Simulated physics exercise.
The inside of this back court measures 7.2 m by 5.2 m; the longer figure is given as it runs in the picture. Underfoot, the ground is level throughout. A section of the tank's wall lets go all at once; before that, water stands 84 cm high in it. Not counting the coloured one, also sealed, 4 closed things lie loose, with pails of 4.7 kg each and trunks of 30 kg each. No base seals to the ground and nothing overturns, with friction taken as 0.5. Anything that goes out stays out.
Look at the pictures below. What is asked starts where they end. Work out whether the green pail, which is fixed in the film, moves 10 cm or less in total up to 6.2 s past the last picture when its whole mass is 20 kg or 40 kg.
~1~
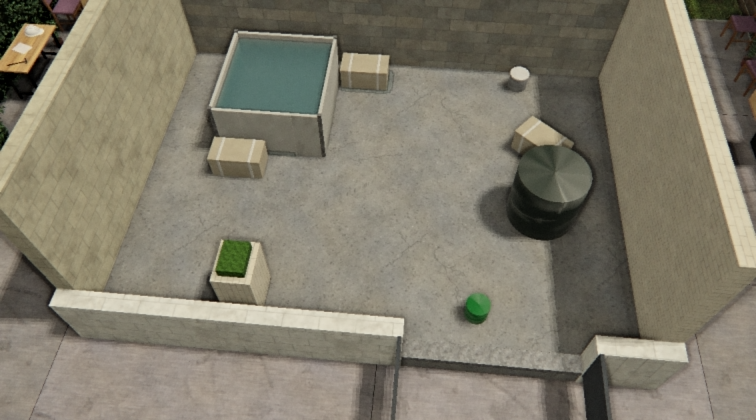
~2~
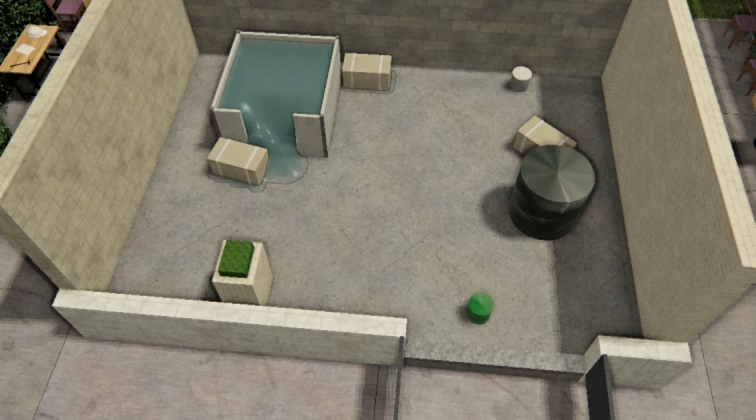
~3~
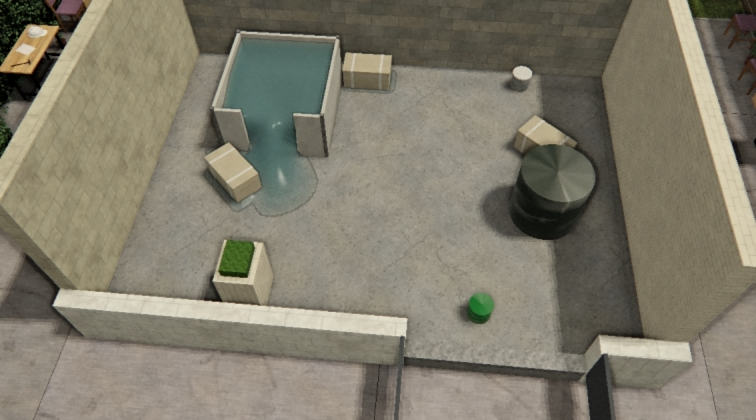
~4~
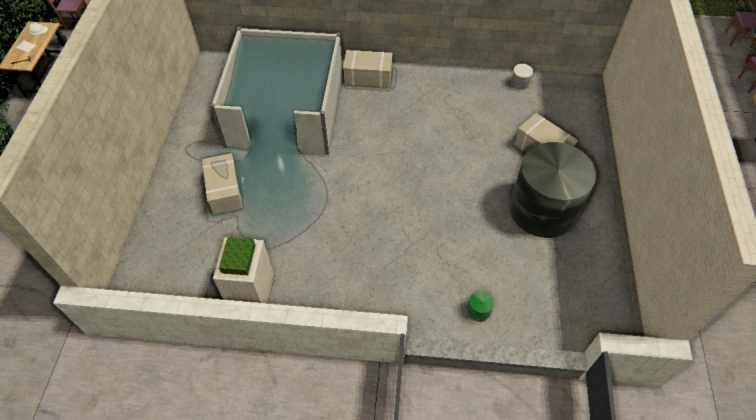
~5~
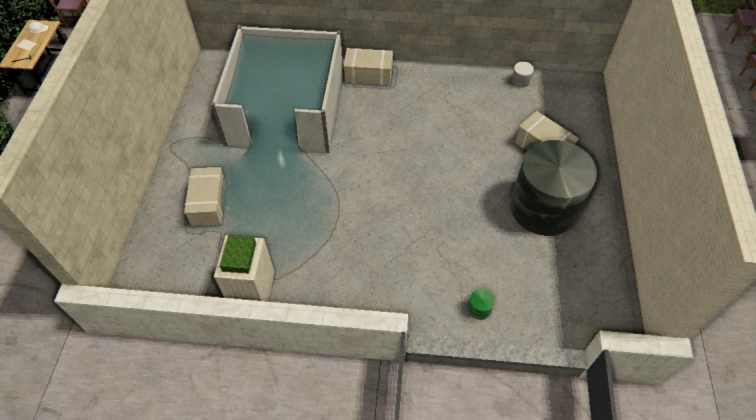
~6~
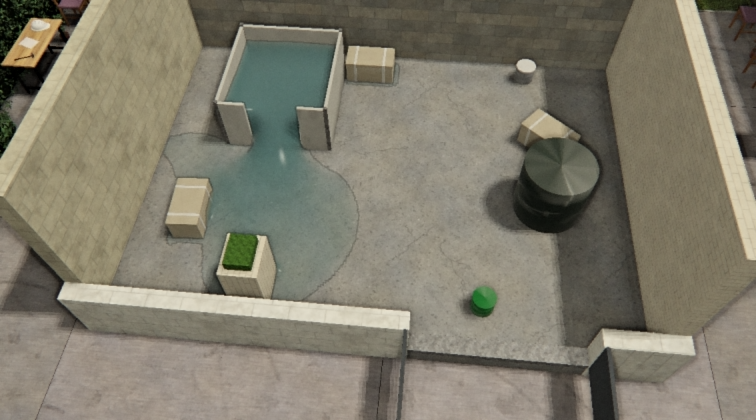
Chances are it needs the bigger mass.
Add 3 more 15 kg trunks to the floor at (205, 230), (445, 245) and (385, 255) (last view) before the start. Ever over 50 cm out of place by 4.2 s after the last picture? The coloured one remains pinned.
Going through them in turn, the answers are too far, too far and too far.
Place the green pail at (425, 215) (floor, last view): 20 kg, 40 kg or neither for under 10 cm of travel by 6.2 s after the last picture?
Looks like the outcome is this: The lighter one does it.
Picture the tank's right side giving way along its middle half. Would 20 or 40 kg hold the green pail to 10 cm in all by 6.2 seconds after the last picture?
In that case the smaller load will do.
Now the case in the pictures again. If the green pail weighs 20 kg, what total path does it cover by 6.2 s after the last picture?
Close to 30 centimetres all told.
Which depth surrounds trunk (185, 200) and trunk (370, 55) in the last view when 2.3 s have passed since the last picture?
Some 18 cm at the first, some 2 cm at the second.
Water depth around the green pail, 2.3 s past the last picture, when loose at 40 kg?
Depth: Approx. 9 cm.
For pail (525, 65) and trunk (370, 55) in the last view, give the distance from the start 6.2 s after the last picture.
Shift from start, in order: 0 cm; 0 cm.
Then, 0.6 s after the last picture the green pail would be 0 cm from its start with 20 kg and 0 cm from its start with 40 kg; 0 cm of water round it then.
Then, 2.3 s after the last picture the green pail would be 30 cm from its start with 20 kg and 0 cm from its start with 40 kg; 9 cm of water round it then.
Then, 4.2 s after the last picture the green pail would be 31 cm from its start with 20 kg and 0 cm from its start with 40 kg; 5 cm of water round it then.
Then, 6.2 s after the last picture the green pail would be 31 cm from its start with 20 kg and 0 cm from its start with 40 kg; 4 cm of water round it then.
